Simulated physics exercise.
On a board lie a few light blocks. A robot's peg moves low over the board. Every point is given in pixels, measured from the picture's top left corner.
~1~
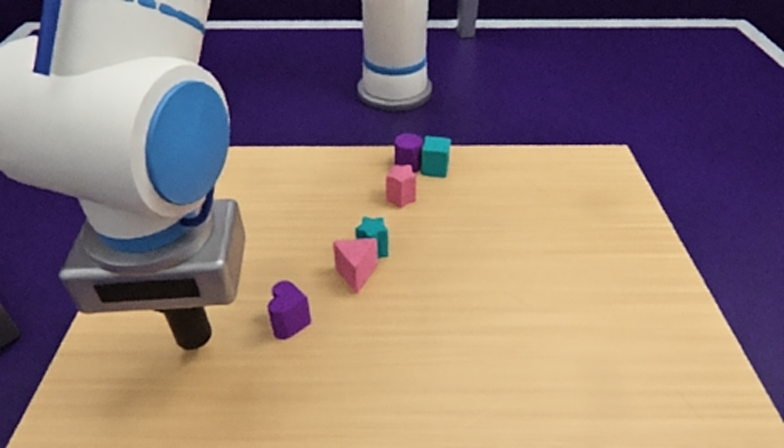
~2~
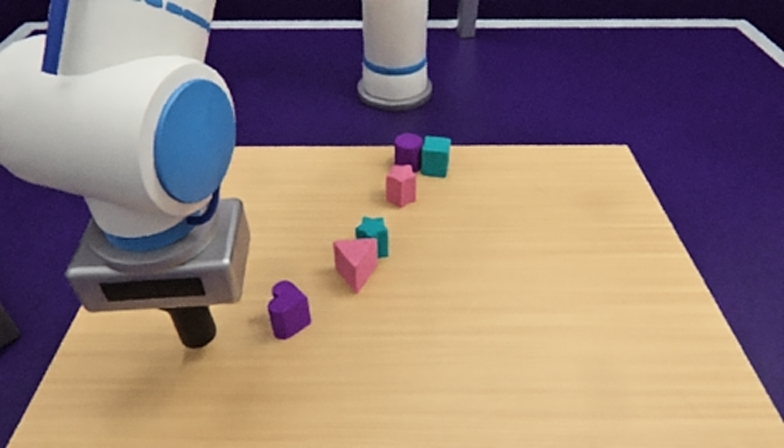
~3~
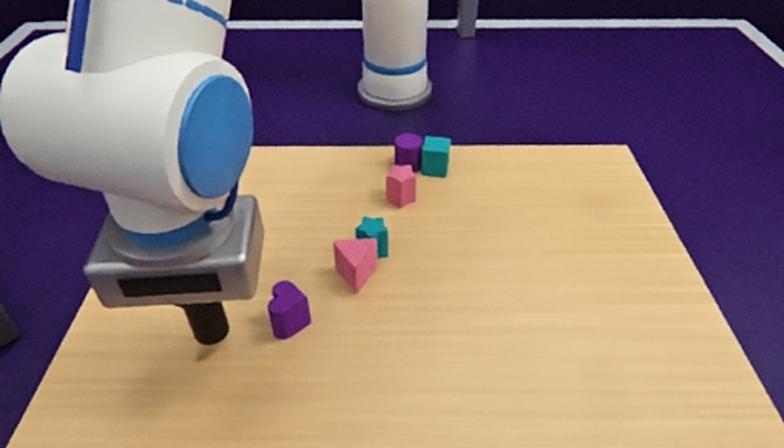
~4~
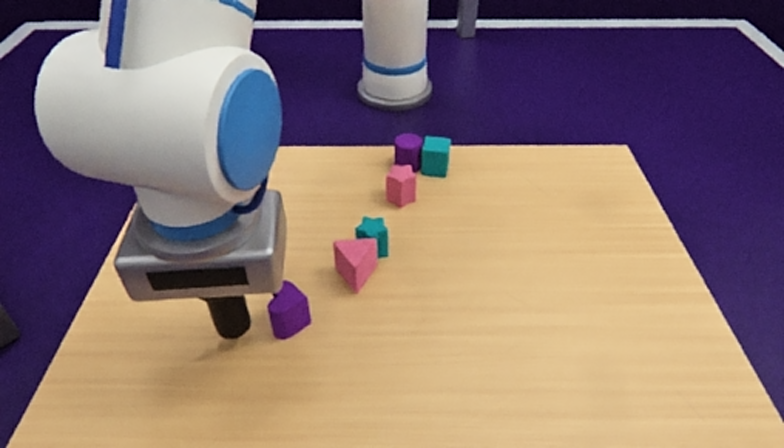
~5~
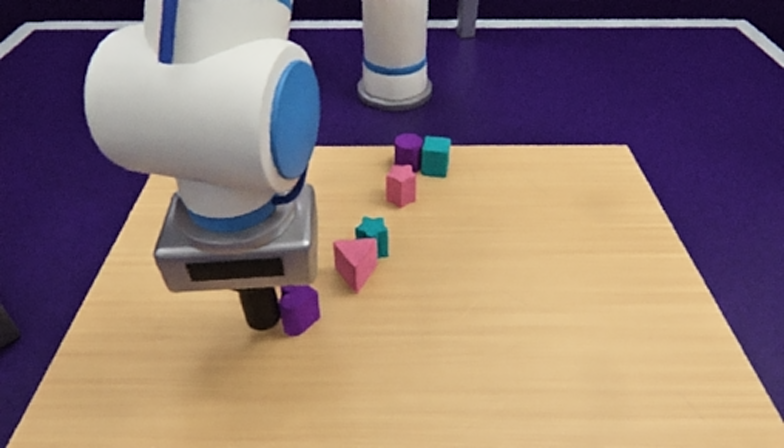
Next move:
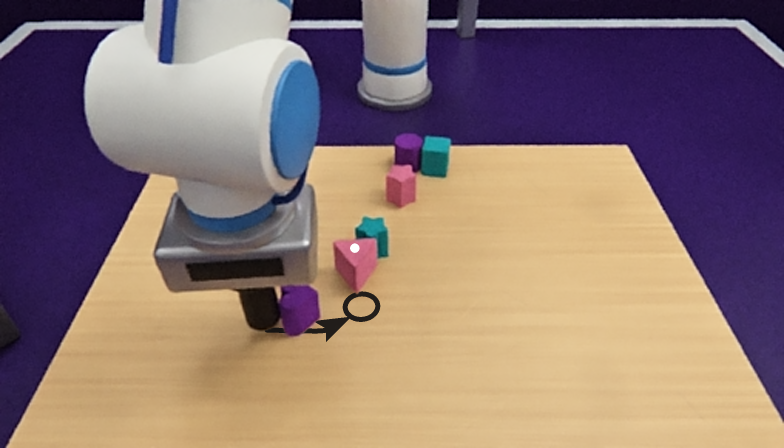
A robot arm moves its black peg right across the board and nudges the purple heart.
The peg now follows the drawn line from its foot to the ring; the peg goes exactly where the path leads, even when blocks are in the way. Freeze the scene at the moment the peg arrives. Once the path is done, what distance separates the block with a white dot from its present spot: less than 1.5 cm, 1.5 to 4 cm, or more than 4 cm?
Between 1.5 and 4 cm.
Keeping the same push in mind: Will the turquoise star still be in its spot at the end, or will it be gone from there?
Shifted out of place.
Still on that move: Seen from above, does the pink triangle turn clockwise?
I believe not.
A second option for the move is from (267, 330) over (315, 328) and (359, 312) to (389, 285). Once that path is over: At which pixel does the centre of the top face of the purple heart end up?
About (402, 240).
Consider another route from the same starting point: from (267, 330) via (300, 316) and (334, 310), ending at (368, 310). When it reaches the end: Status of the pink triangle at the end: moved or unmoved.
It is moved from its place.
The line goes from (267, 330) through (302, 331) and (337, 327) to (362, 306); the dot is on the pink triangle.
What follows on the original path. One third of the way, peg (300, 318); purple heart (321, 285), turned 50° anticlockwise.
Two thirds of the way, peg (336, 314); purple heart (342, 277), turned 75° anticlockwise.
At the end, peg (361, 294); purple heart (355, 258), turned 95° anticlockwise; pink triangle (369, 240), turned 20° anticlockwise; turquoise star (372, 218).
